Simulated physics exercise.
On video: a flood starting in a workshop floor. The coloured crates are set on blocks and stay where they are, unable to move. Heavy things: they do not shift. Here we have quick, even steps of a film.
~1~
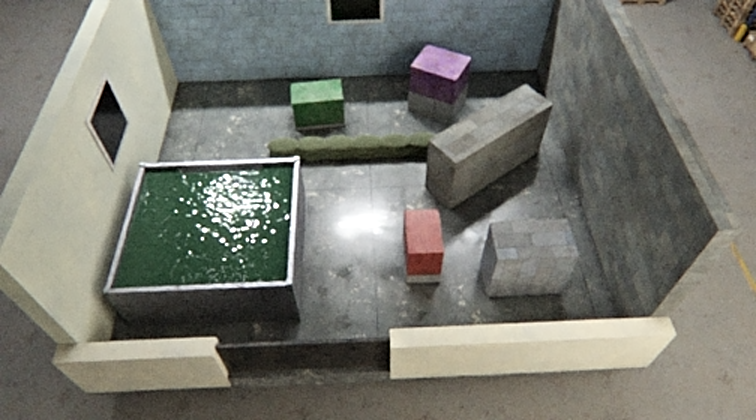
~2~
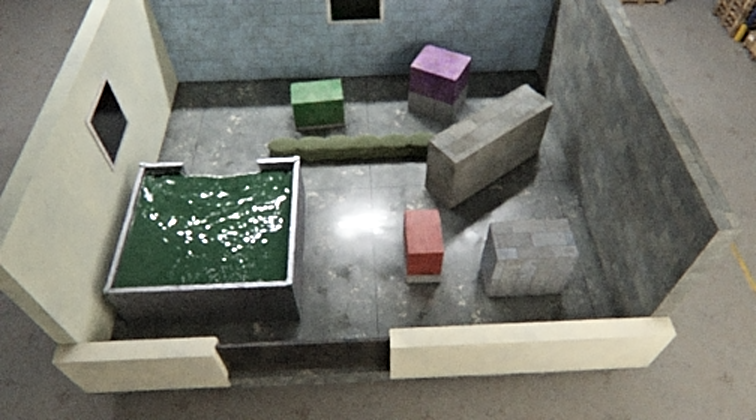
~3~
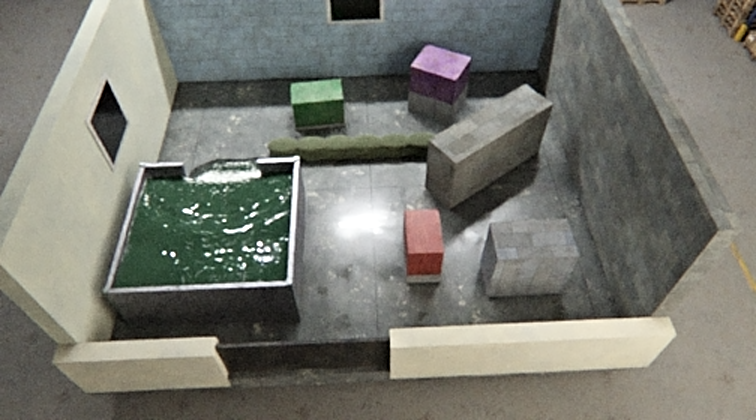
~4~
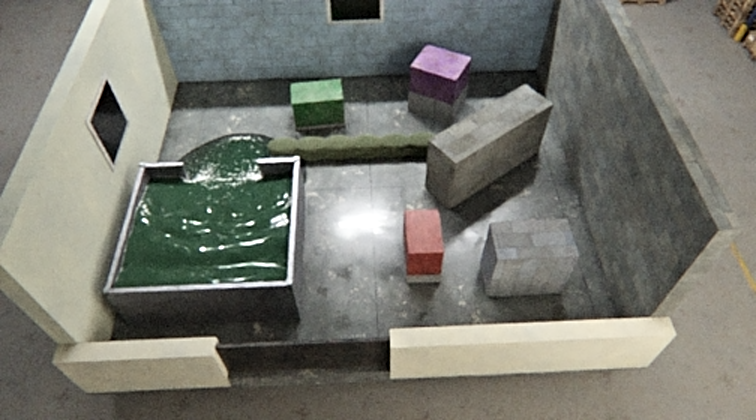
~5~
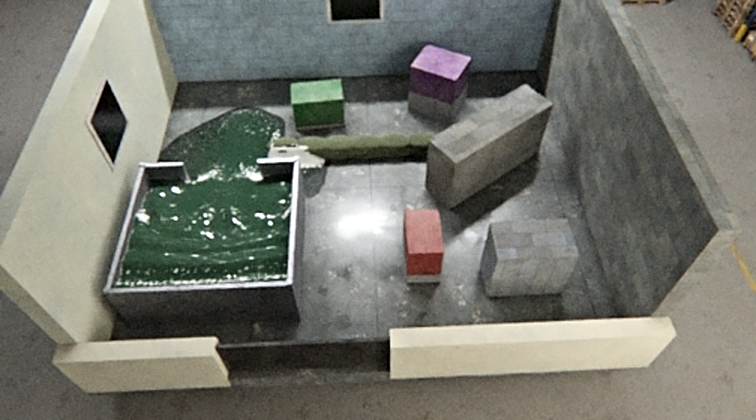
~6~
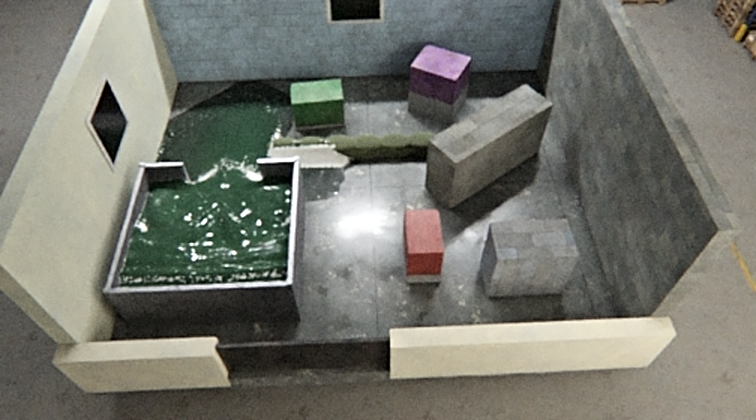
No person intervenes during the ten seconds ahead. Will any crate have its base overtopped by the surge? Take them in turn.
In order: The red crate will be out of the water's reach; the purple crate will be out of the water's reach; the green crate will be within the water's reach.
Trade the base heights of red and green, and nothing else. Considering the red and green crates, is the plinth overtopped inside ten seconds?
The red one ends up wet, the green one is soaked.
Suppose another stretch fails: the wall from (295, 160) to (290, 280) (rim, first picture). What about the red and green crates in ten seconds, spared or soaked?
First the red crate: It is hit; then the green crate: It is hit.
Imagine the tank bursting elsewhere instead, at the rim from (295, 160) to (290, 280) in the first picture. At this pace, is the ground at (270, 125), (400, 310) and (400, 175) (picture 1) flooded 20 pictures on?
Going through them in turn: Still unsoaked, then reached by the flood, then reached by the flood.
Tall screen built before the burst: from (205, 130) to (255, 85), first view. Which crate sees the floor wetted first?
First is the green crate.
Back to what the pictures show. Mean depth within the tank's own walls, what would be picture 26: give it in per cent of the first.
I'd put it close to 38 percent.
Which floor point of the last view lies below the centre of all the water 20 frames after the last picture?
It's close to (265, 172).
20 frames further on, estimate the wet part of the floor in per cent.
I reckon around 60 %.
A moment on, water covers 30 % of the floor; the red crate not reached, the purple crate not reached, the green crate water round its plinth.
Next, water covers 45 % of the floor; the red crate water round its plinth, the purple crate water round its plinth, the green crate water round its plinth.
Then, water covers 60 % of the floor; the red crate water round its plinth, the purple crate water round its plinth, the green crate water round its plinth.
Later, water covers 80 % of the floor; the red crate water round its plinth, the purple crate water round its plinth, the green crate water round its plinth.
In the end, water covers 95 % of the floor; the red crate stayed above the water, the purple crate stayed above the water, the green crate was topped.
